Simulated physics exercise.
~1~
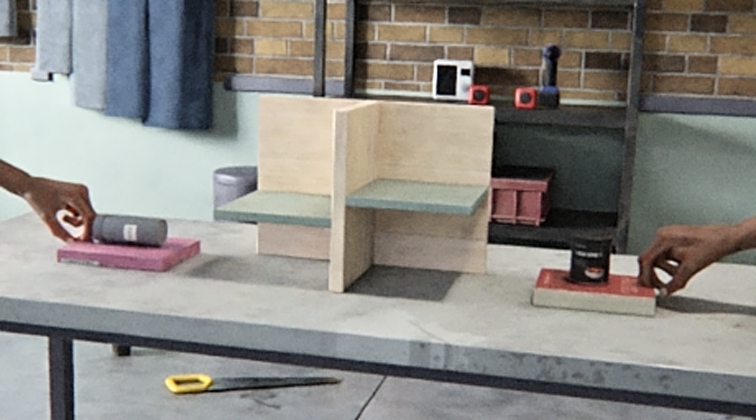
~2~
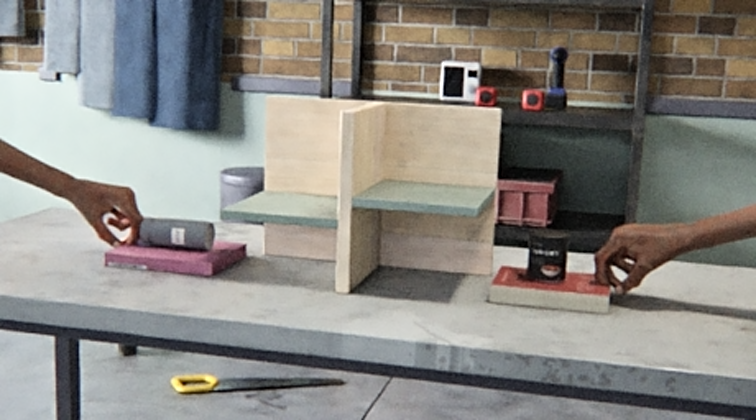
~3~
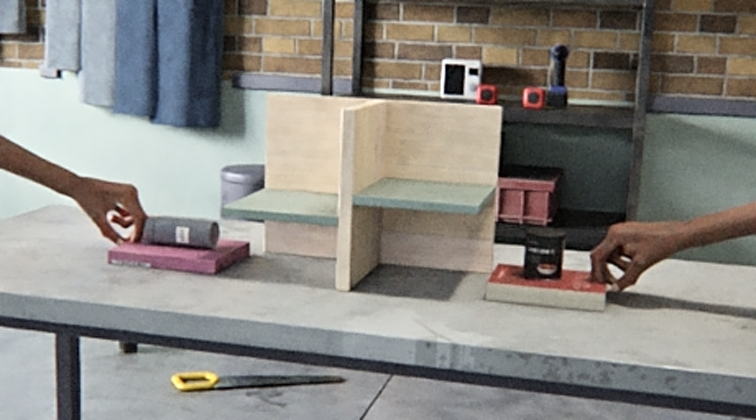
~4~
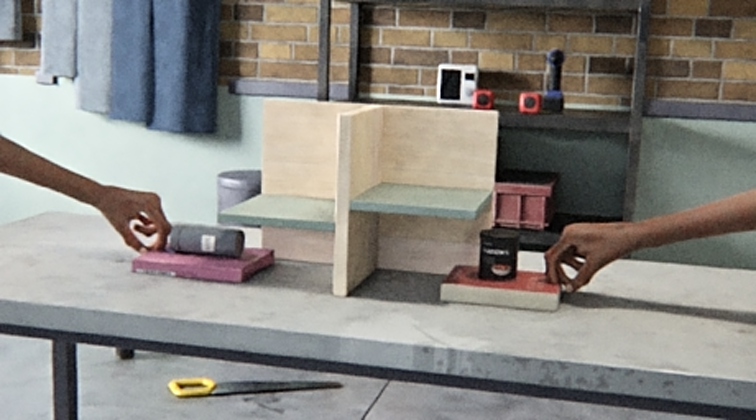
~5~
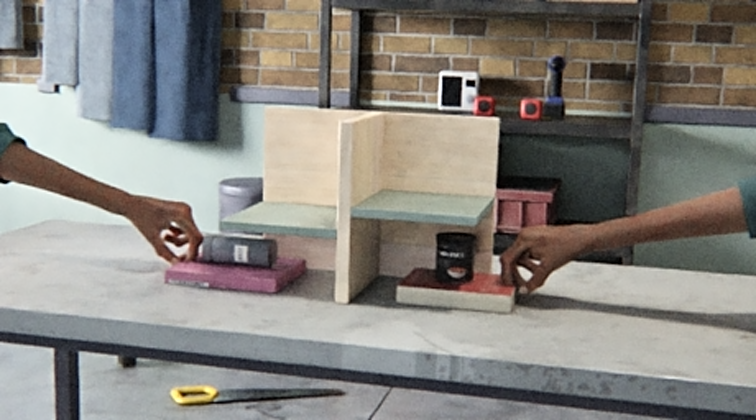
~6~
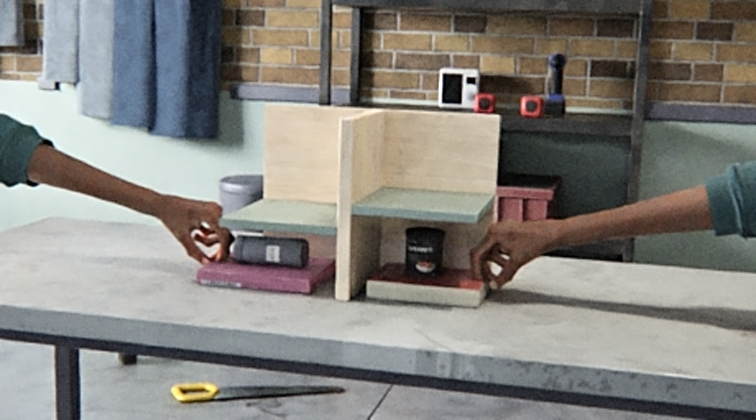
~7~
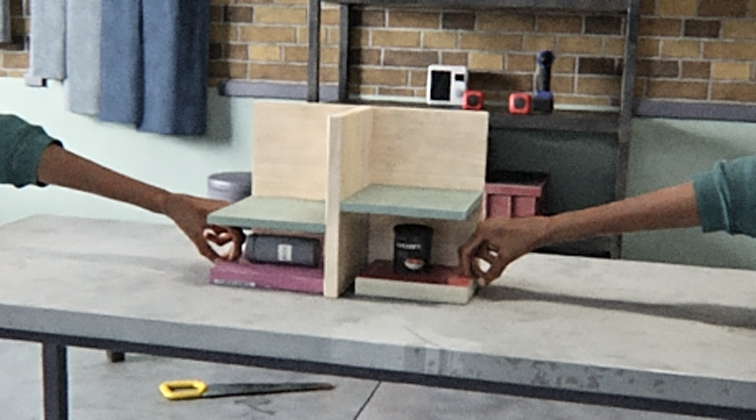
The black tin and grey shaker, pushed by hands on flat bases, slide under the shelf.
